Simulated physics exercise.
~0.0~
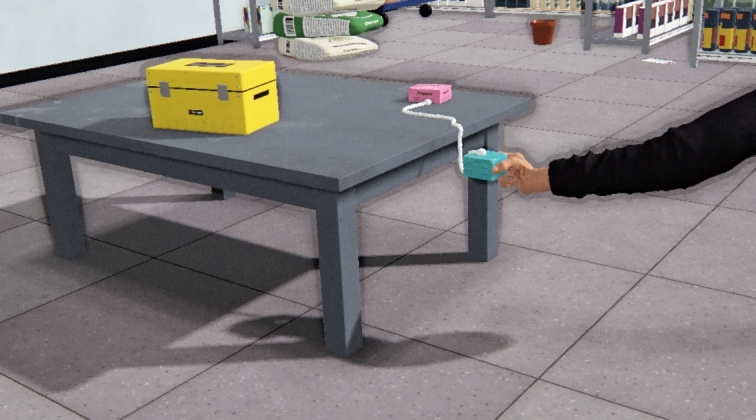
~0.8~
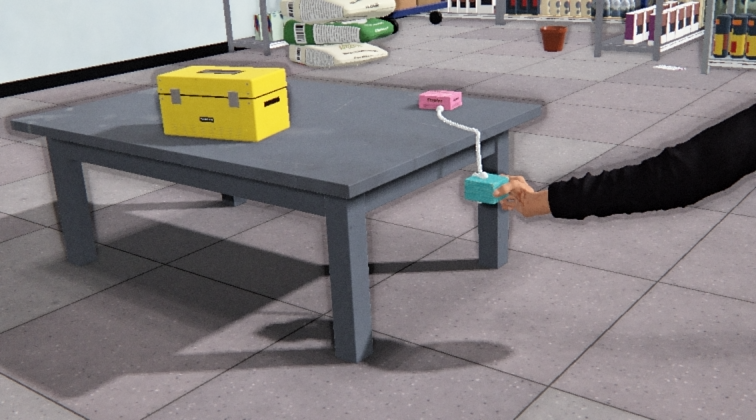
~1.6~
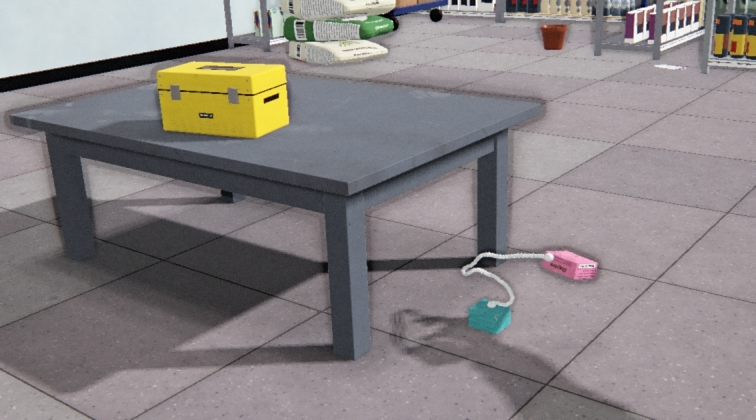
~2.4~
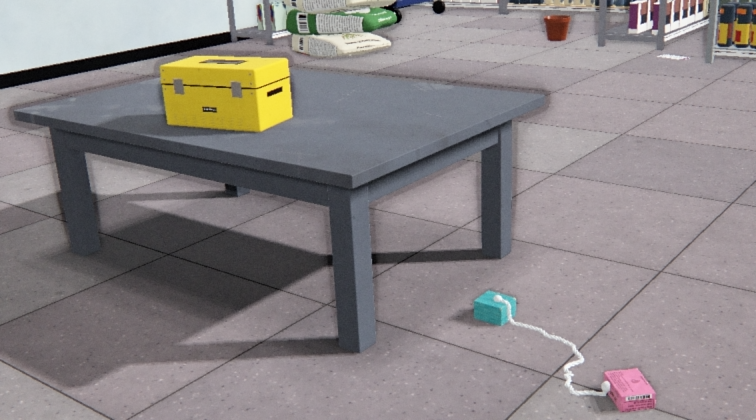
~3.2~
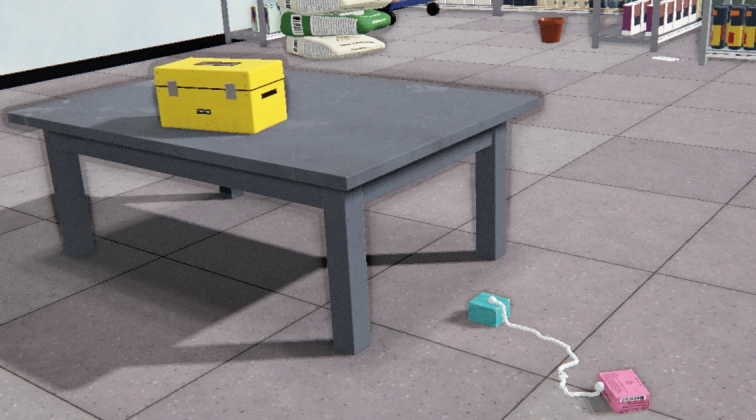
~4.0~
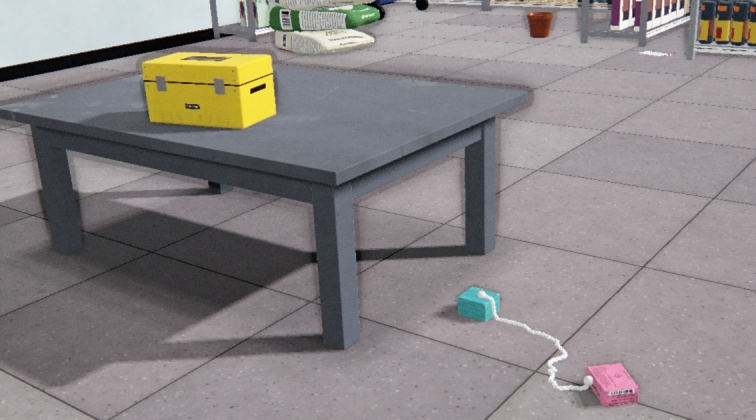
Hand releasing a turquoise block beside a grey table, its cord dragging a pink box off the top onto the floor.
